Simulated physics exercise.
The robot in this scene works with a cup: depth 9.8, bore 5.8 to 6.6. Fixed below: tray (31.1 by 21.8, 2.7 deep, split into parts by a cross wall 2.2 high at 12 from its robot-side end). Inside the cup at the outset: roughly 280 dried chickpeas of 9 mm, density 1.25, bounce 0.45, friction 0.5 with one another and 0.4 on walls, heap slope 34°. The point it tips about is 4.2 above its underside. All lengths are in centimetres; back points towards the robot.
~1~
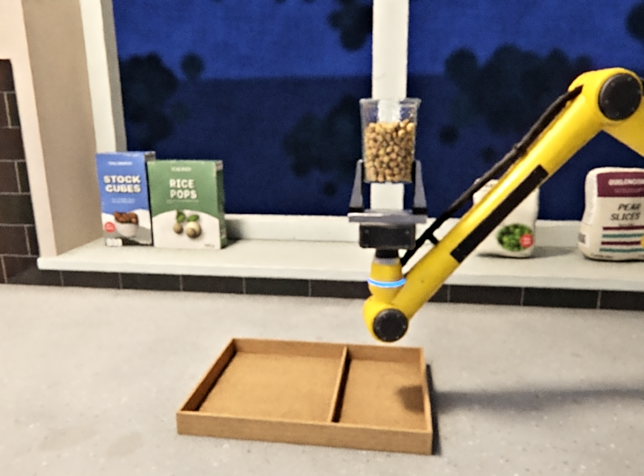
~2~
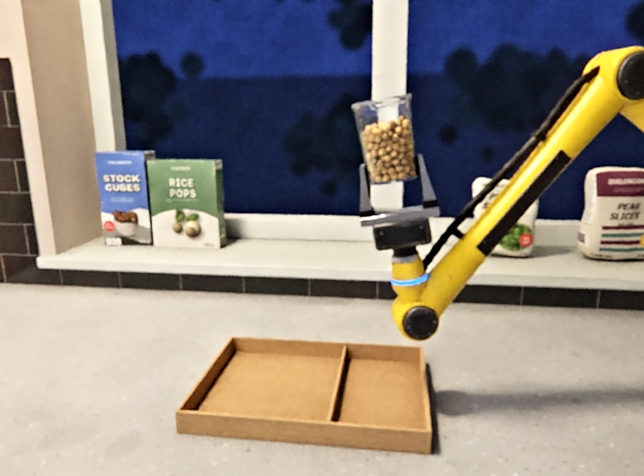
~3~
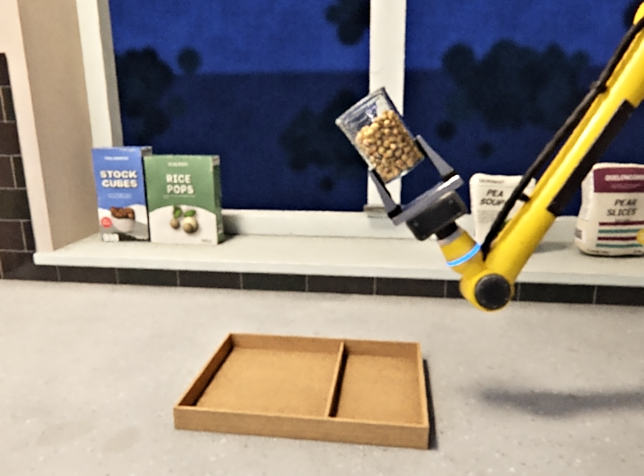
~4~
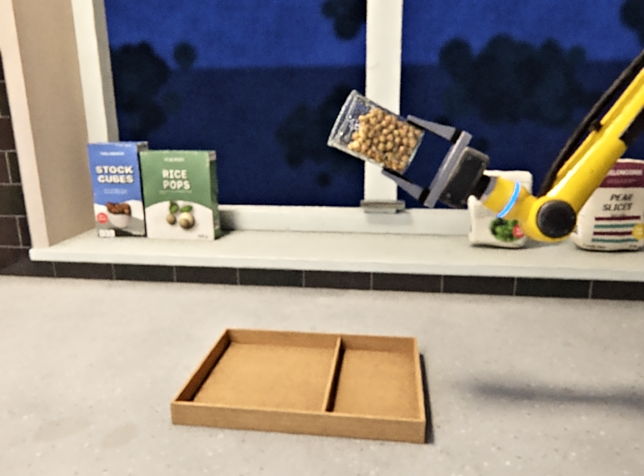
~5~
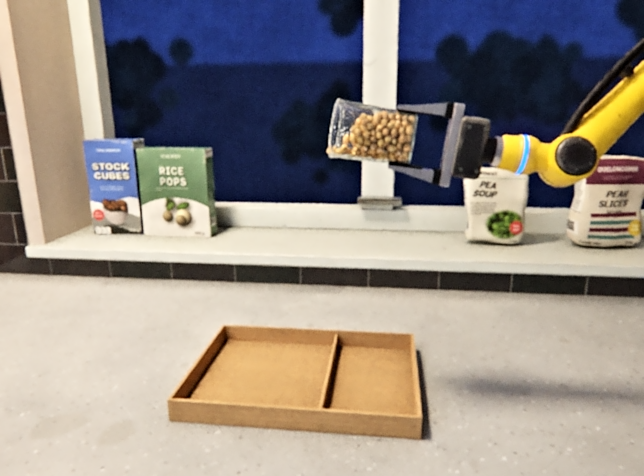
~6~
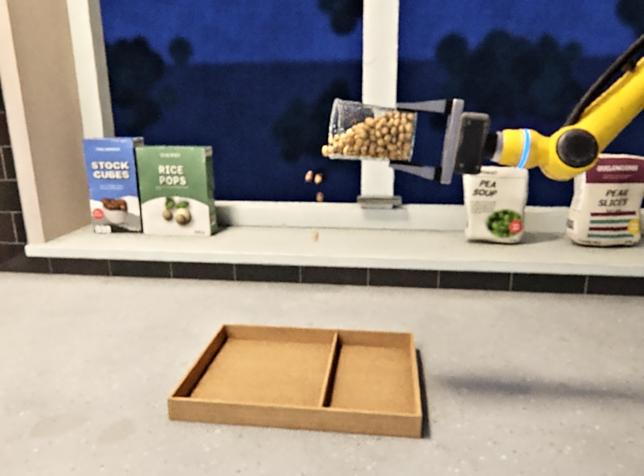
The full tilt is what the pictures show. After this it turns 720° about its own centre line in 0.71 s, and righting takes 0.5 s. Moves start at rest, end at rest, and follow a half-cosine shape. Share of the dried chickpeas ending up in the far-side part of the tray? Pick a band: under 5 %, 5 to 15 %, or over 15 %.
Over 15 %.
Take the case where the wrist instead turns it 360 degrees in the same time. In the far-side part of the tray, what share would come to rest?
I'd expect some 30 per cent.
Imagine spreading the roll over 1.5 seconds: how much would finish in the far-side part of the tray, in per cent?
Then: Approx. 45 %.
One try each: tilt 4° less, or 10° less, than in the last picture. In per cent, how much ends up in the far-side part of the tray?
15 % and 5 %.
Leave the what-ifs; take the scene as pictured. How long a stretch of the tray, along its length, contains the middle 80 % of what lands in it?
That stretch is roughly 16 cm long.
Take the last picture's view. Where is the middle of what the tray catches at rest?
In the last view, around (267, 382).
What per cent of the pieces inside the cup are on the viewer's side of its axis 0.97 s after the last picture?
About 60 percent, I'd say.
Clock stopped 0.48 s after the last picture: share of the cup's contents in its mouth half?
Around 35 percent.
Then, 0.48 s after the last picture, tipped 84°, highest piece 38 above the table; 224 in the cup, 28 in the far-side part, 1 in the robot-side part, 25 in flight or on a rim.
Then, 0.97 s after the last picture, tipped 40°, highest piece 38 above the table; 192 in the cup, 73 in the far-side part, 3 on the table or floor, 2 in the robot-side part, 8 in flight or on a rim.
Then, 1.41 s after the last picture, upright, highest piece 39 above the table; 192 in the cup, 80 in the far-side part, 3 in the robot-side part, 3 on the table or floor.
Then, 2.11 s after the last picture, upright, highest piece 39 above the table; 192 in the cup, 80 in the far-side part, 3 in the robot-side part, 3 on the table or floor.
Final count, 192 in the cup, 80 in the far-side part, 3 in the robot-side part, 3 on the table or floor. That is 29 % in the far-side part of the tray.
